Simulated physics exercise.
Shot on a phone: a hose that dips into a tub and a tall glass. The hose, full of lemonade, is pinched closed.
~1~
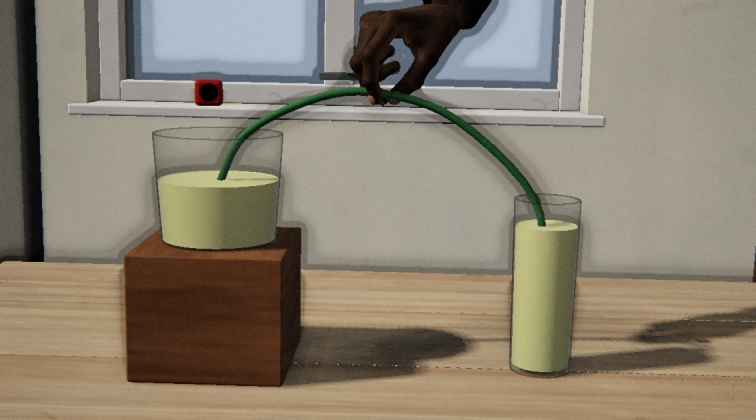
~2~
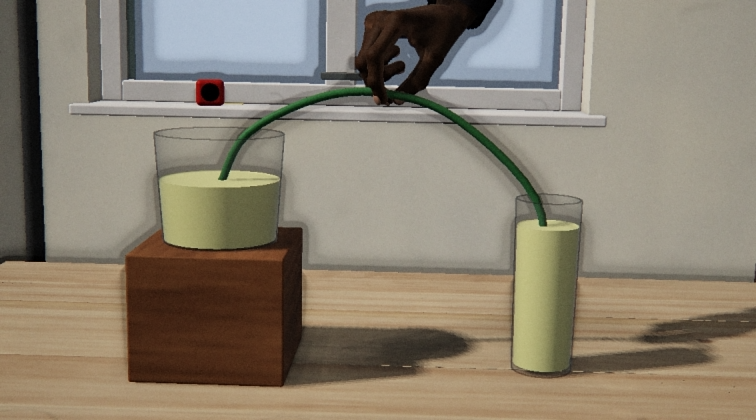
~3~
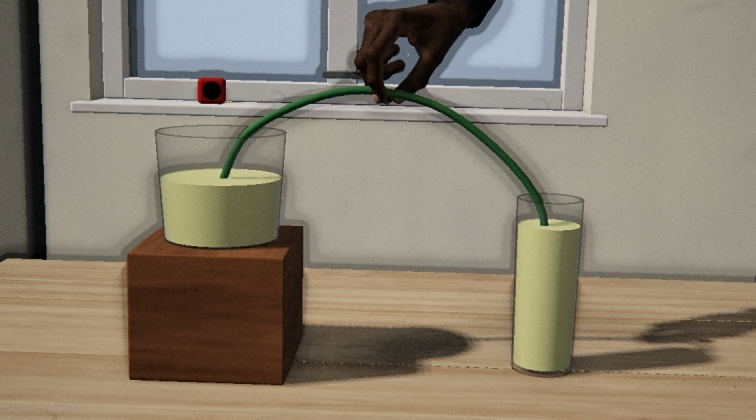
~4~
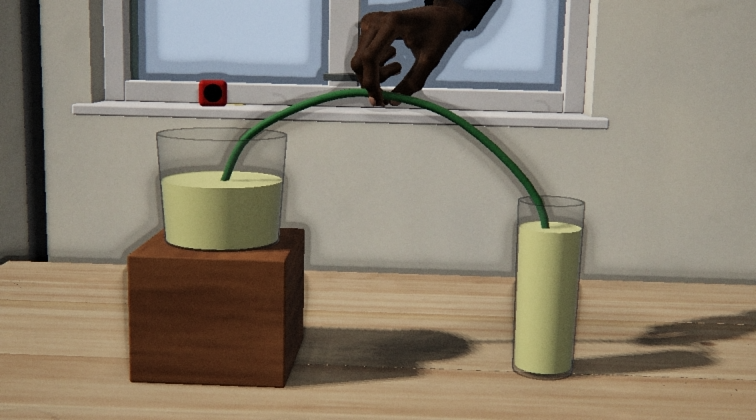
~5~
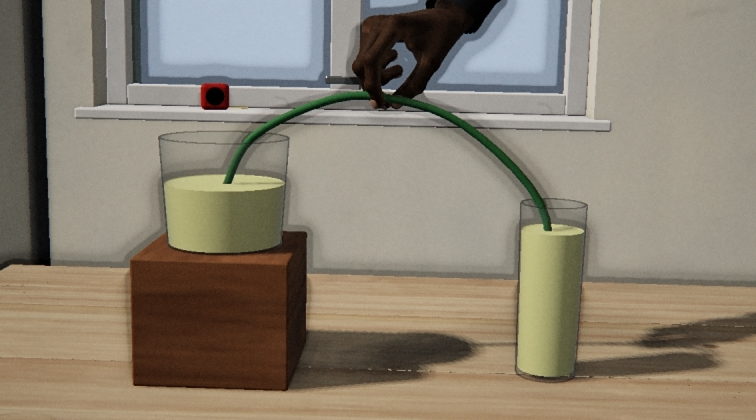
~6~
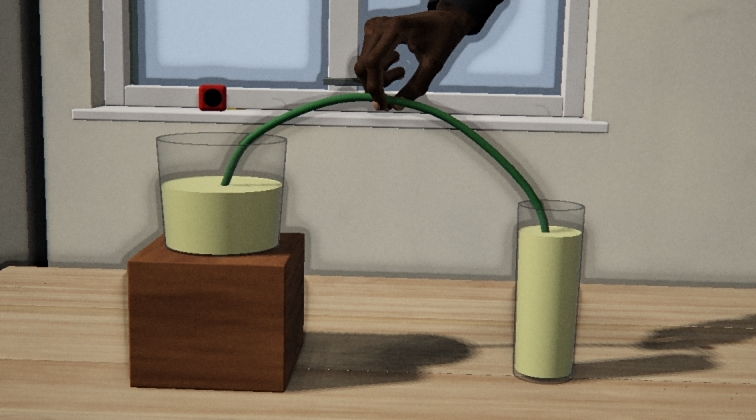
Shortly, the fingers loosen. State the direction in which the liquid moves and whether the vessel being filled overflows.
Answer. Flow: Towards the right; taker: Does overflow.
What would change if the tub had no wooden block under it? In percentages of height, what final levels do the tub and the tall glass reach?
Around 70 and 40 percent.
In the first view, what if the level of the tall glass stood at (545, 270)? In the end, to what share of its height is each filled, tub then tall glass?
They end up at around 40 and 95 percent of their heights, respectively.
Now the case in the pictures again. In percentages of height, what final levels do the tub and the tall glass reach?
First 45 %, second 100 %.
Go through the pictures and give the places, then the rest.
The first picture shows still shut; tub (219, 186) about half full, up on the wooden block; tall glass (544, 281) about three quarters full, on the top itself.
In the second picture, the hose is pinched; tub about half full, surface at (220, 180); tall glass about three quarters full, surface at (548, 226).
The third picture shows nothing flows; tub (221, 184) about half full; tall glass (546, 281) about three quarters full.
The fourth picture shows fingers on the hose; tub about half full, surface at (222, 180); tall glass about three quarters full, surface at (550, 228).
The fifth picture shows still shut; tub (225, 190) about half full, up on the wooden block; tall glass (550, 286) about three quarters full, on the top itself.
In the sixth picture, the hose is pinched; tub about half full, surface at (222, 185); tall glass about three quarters full, surface at (550, 232).
Shortly, the tub is about half full; the tall glass is nearly full.
Then, the tub is about half full; the tall glass is full to the brim; the lower one has lost some; the two surfaces are level.
At the finish, the tub is about half full; the tall glass is full to the brim; the lower one has lost some; the two surfaces are level.
